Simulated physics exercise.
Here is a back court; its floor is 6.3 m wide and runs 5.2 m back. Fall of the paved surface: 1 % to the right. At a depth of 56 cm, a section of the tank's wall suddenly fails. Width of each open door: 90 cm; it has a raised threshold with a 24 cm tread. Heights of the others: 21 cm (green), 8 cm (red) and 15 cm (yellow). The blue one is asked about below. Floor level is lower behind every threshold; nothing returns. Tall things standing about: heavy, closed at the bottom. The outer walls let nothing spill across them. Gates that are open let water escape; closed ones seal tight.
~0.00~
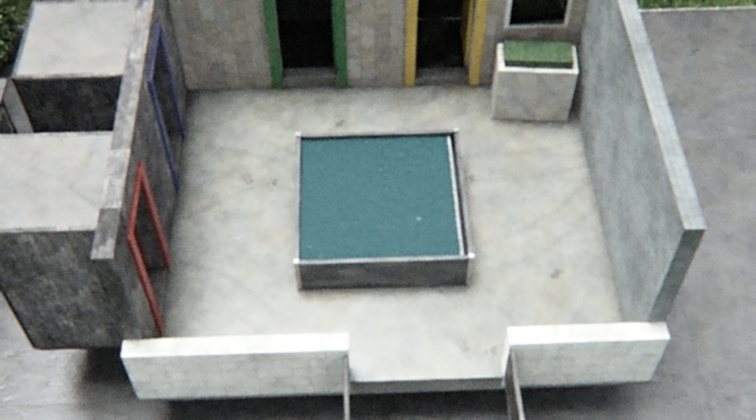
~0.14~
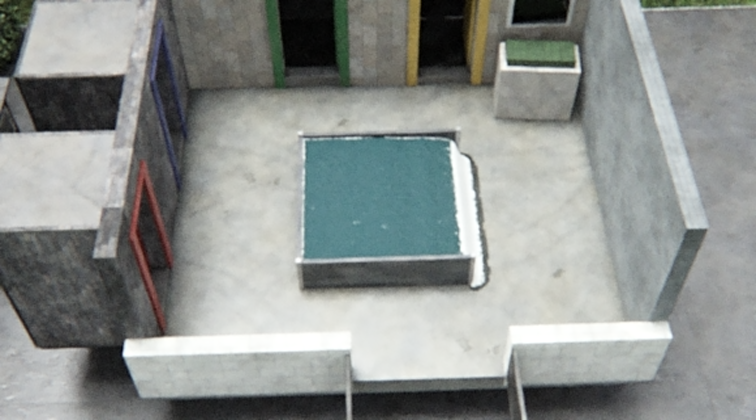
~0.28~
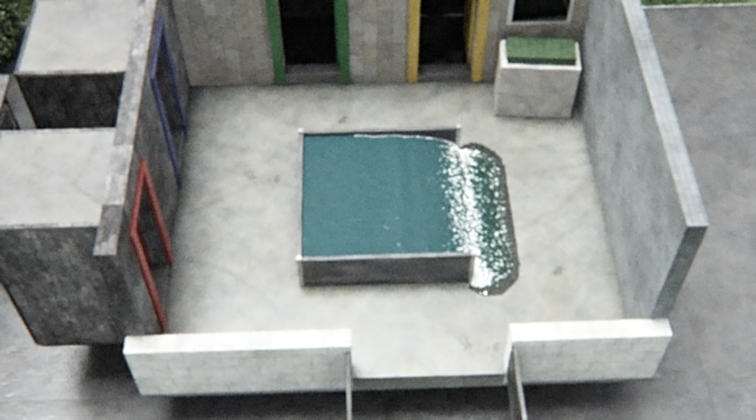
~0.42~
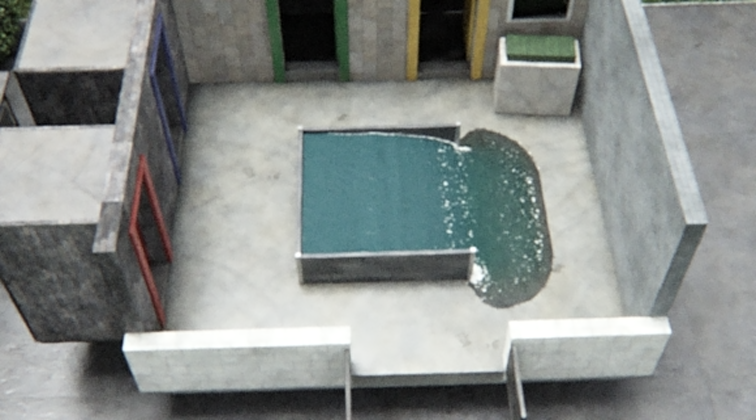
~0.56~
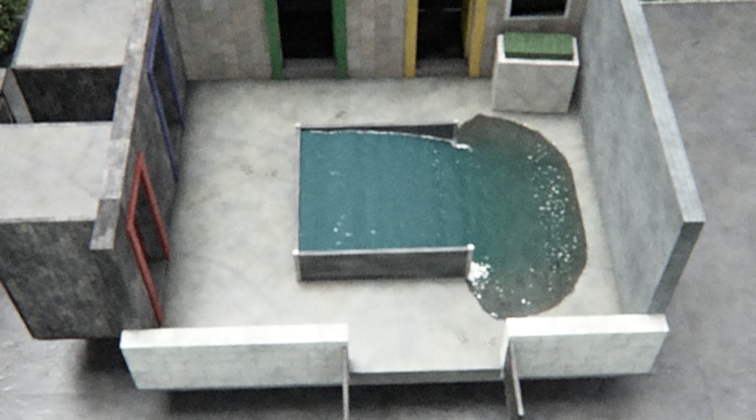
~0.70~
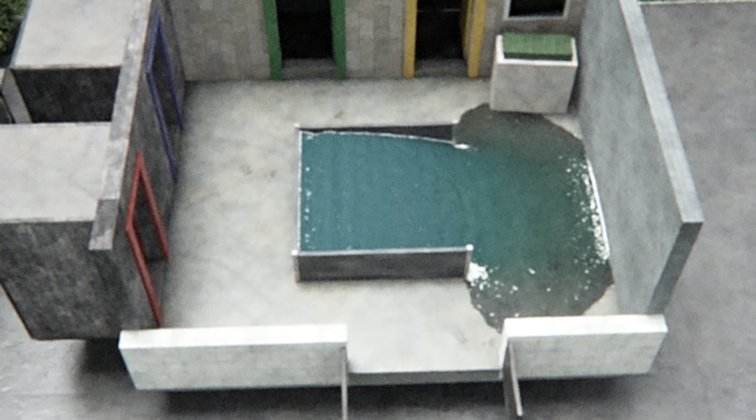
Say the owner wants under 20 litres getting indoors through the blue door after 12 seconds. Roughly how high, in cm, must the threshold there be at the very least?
At the very least some 8 cm.
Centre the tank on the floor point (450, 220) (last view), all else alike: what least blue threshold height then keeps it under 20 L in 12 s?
Close to 10.0 cm would do it.
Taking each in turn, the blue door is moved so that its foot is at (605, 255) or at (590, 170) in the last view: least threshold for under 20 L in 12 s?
In turn: About 31 cm, about 32 cm.
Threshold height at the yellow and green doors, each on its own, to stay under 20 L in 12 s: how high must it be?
Roughly 7.0 cm for the yellow door and roughly 7.0 cm for the green door.
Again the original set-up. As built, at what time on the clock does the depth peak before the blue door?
About 5.5 seconds.
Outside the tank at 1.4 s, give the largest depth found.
It gets to close to 42 centimetres there.
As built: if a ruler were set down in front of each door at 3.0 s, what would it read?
Lab note, depth in cm: Green 0; red 0; yellow 5; blue 0.
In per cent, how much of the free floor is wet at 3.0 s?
Around 45 per cent of the floor.
After 1.4 s water covers 30 % of the floor, deepest (42 cm) near (588, 210); it has not reached the blue door.
After 3.0 s water covers 45 % of the floor, deepest (38 cm) near (617, 349); it has not reached the blue door.
After 12.0 s water covers 95 % of the floor, deepest (12 cm) near (272, 161); 8 cm at the blue door, 0 litres in over its 21 cm threshold.
At the blue door as built, the water arrived by 4.8 s and peaked near 12 cm at 5.4 s.
Run again over the same 12 s with other heights there, 32 litres in over 7 cm, 9 litres over 9.5 cm. The limit of 20 litres is kept from about 8 cm up.
